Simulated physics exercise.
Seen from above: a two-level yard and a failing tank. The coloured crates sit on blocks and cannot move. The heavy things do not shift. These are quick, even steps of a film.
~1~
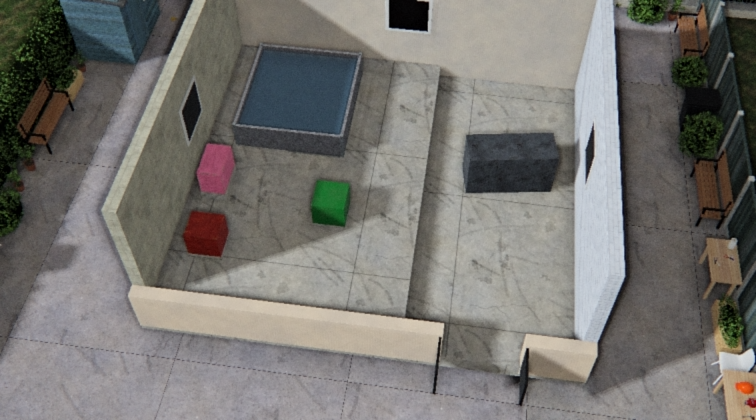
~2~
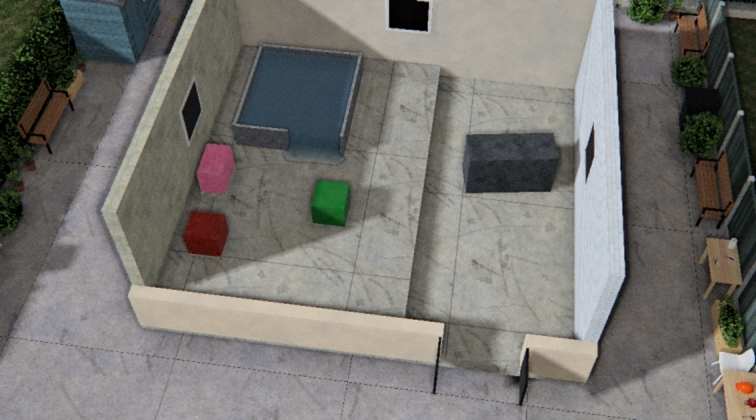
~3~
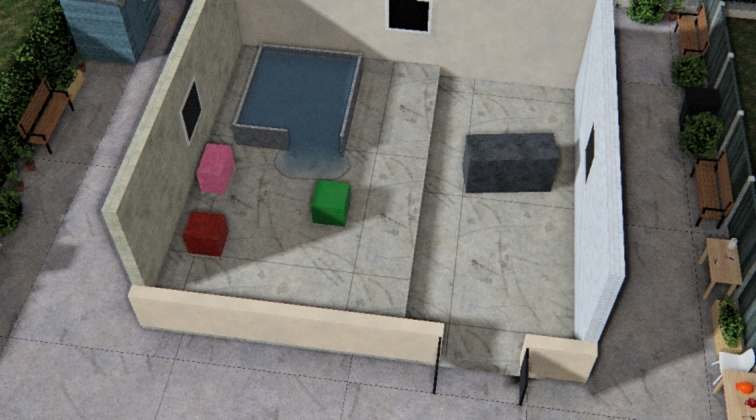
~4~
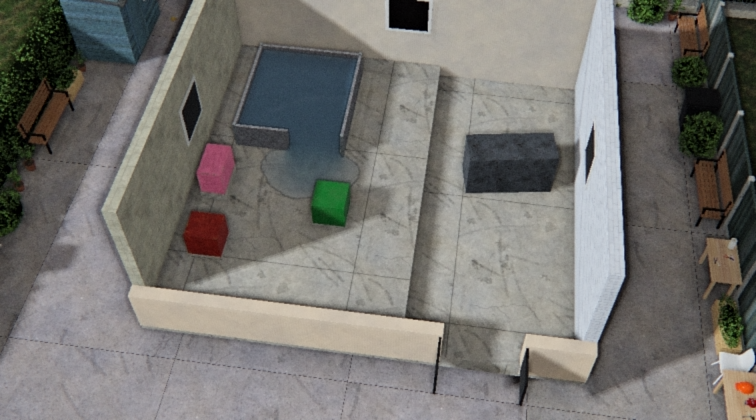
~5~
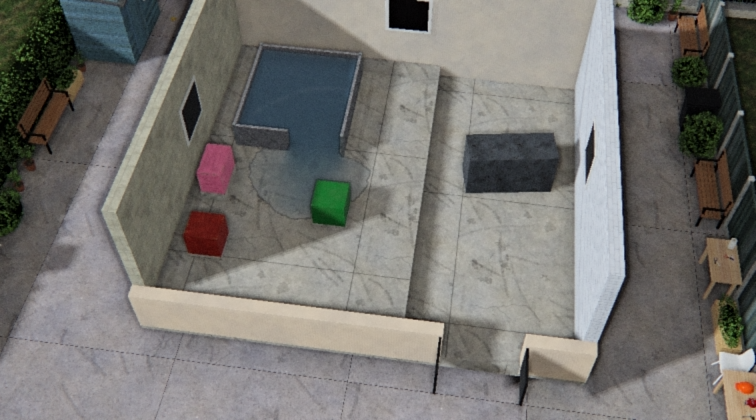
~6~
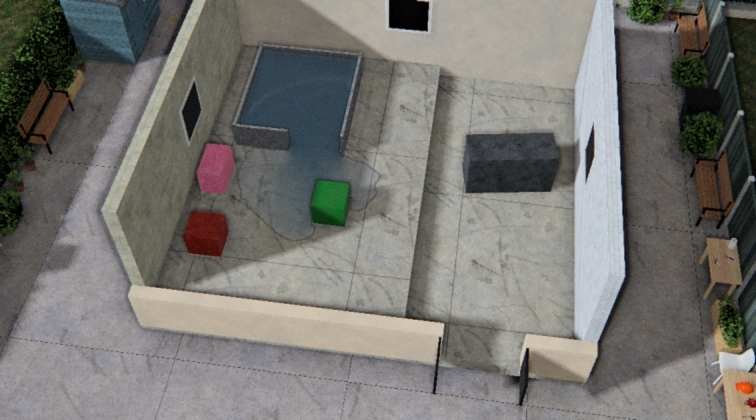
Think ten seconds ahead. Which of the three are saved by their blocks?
In the end: The pink crate keeps dry; the green crate is soaked; the red crate is soaked.
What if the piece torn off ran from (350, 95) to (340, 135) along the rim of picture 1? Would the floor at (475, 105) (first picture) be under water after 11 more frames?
Answer: Flooded.
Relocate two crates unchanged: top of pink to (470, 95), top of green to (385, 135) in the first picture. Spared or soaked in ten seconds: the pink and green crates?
In short: The pink one is spared, the green one stays dry.
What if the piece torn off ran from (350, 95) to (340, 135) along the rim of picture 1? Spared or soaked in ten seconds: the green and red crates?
Green stays dry, red is safe.
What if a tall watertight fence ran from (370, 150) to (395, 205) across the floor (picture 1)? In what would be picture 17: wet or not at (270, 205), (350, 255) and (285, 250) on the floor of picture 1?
In that order: Awash, free of water, covered.
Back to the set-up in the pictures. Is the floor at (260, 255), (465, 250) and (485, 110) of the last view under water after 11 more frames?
As listed: Wet, awash, free of water.
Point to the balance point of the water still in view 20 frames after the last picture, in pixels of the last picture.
I would point to (313, 168).
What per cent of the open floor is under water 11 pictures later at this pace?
I make it 30 per cent.
A moment on, water covers 15 % of the floor; the pink crate water round its plinth, the green crate water round its plinth, the red crate water round its plinth.
Next, water covers 30 % of the floor; the pink crate water round its plinth, the green crate water round its plinth, the red crate water round its plinth.
Then, water covers 55 % of the floor; the pink crate water round its plinth, the green crate water round its plinth, the red crate water round its plinth.
Later, water covers 70 % of the floor; the pink crate water round its plinth, the green crate water round its plinth, the red crate water round its plinth.
In the end, water covers 80 % of the floor; the pink crate stayed above the water, the green crate was topped, the red crate was topped.
